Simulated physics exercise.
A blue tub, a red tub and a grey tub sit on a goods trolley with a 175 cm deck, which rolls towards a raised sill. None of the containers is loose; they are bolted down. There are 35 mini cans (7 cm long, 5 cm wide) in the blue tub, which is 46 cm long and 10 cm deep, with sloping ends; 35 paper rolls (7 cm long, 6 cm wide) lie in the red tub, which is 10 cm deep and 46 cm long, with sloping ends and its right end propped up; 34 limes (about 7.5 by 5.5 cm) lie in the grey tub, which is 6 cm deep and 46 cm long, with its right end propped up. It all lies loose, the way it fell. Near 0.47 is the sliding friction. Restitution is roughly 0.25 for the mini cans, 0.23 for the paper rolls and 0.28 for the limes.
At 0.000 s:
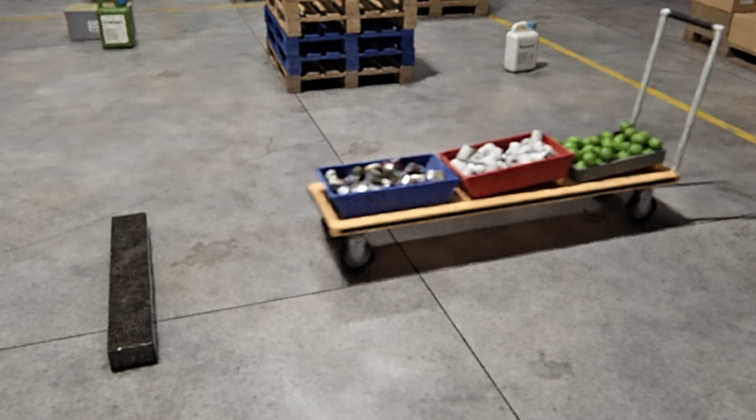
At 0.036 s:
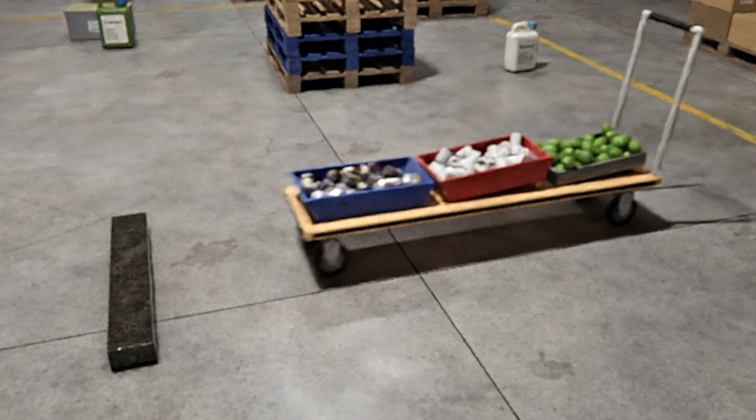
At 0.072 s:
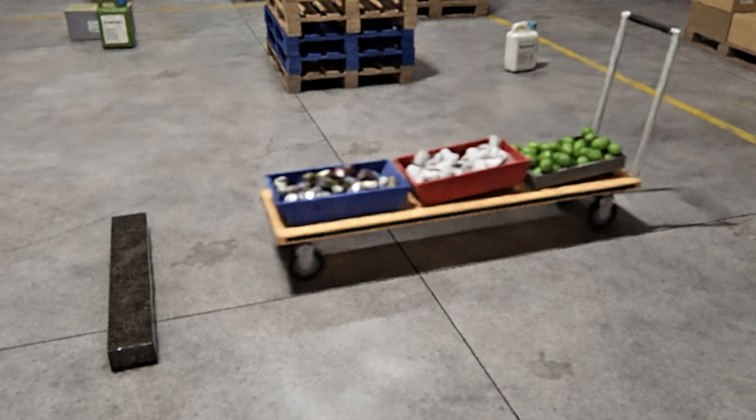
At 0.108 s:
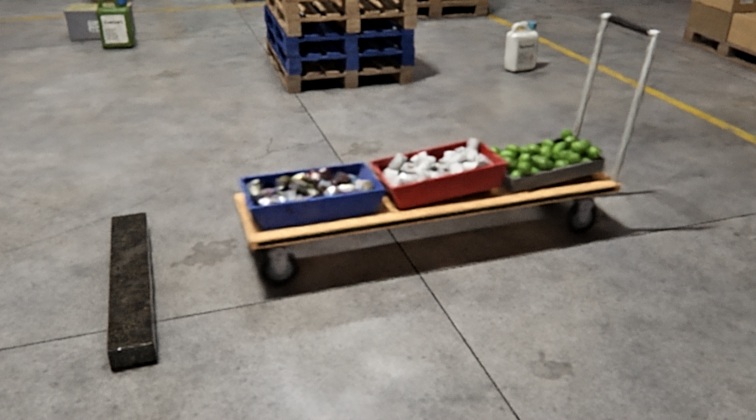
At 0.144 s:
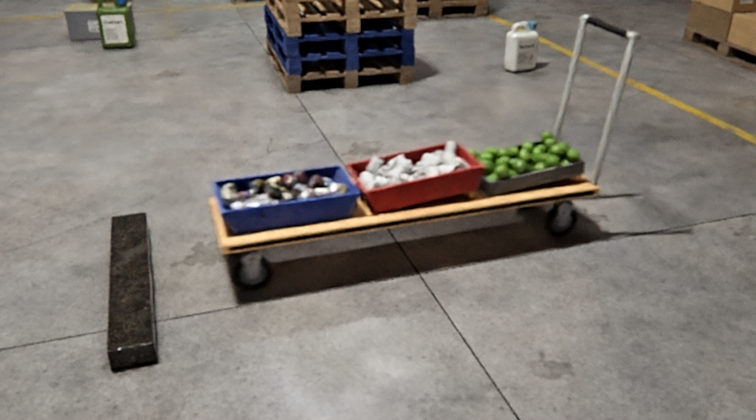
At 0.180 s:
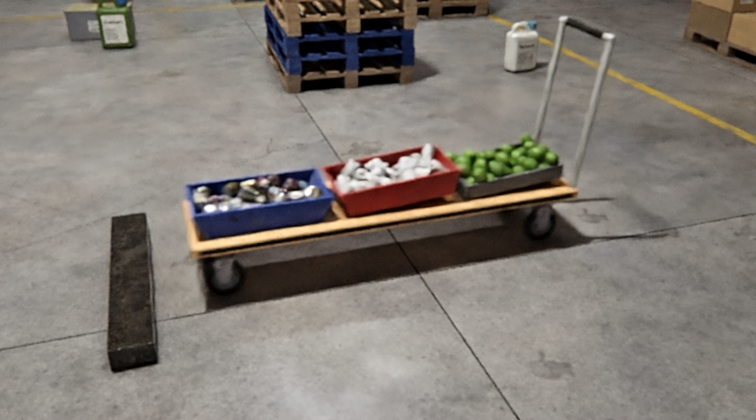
On a concrete warehouse floor, a flat wooden trolley carries a blue tub of small cans, a red tub of white rolls and a grey tub of round green items. It rolls steadily leftward, drawing closer to a dark raised sill, while the loads stay in their tubs.
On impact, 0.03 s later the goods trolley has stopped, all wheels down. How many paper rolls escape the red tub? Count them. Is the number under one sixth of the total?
No, A sixth is surpassed.
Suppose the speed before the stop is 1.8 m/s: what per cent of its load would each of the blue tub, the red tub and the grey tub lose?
Blue tub 0 %, red tub 10 %, grey tub 20 %.
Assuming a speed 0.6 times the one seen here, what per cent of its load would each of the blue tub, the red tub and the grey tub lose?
Then the blue tub sheds 10 per cent, the red tub 10 per cent, and the grey tub 20 per cent.
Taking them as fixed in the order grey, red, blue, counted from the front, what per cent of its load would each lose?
Blue tub 20 %, red tub 40 %, grey tub 40 %.
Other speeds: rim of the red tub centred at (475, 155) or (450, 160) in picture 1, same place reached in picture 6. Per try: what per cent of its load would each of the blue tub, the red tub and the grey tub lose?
Try by try, the blue tub would lose 10 then 0 per cent, the red tub 10 then 0 per cent, and the grey tub 30 then 20 per cent.
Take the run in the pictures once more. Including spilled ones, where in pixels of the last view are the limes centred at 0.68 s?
Their middle is at about (434, 176).
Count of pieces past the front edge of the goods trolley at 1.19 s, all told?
I count about 8 pieces out front at that moment.
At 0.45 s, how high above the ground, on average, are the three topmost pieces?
62 cm.
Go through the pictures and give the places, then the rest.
In the first frame (each is followed by its nearest rim corner in this view), red tub, (466, 177); grey tub, (580, 169); 79 cm short of the stop; none out.
The second frame shows red tub, (442, 181); grey tub, (559, 172); 68 cm short of the stop.
The third frame shows red tub, (418, 184); grey tub, (537, 175); 56 cm short of the stop.
The fourth frame shows red tub, (393, 188); grey tub, (515, 179); 45 cm short of the stop.
The fifth frame shows red tub, (368, 191); grey tub, (492, 182); 33 cm short of the stop.
The sixth frame shows red tub, (342, 195); grey tub, (469, 185); 22 cm short of the stop; none out.
After 0.23 s, contact.
After 0.33 s, blue tub 35 in, 0 out, red tub 33 in, 2 out and grey tub 32 in, 2 out.
After 0.45 s, blue tub 31 in, 4 out, red tub 29 in, 6 out and grey tub 28 in, 6 out.
After 0.68 s, blue tub 27 in, 8 out, red tub 23 in, 12 out and grey tub 26 in, 8 out.
When it is over (at 1.19 s), blue tub 27 in, 8 out, red tub 22 in, 13 out and grey tub 25 in, 9 out. Asked share, 13 of 35, 37 per cent.
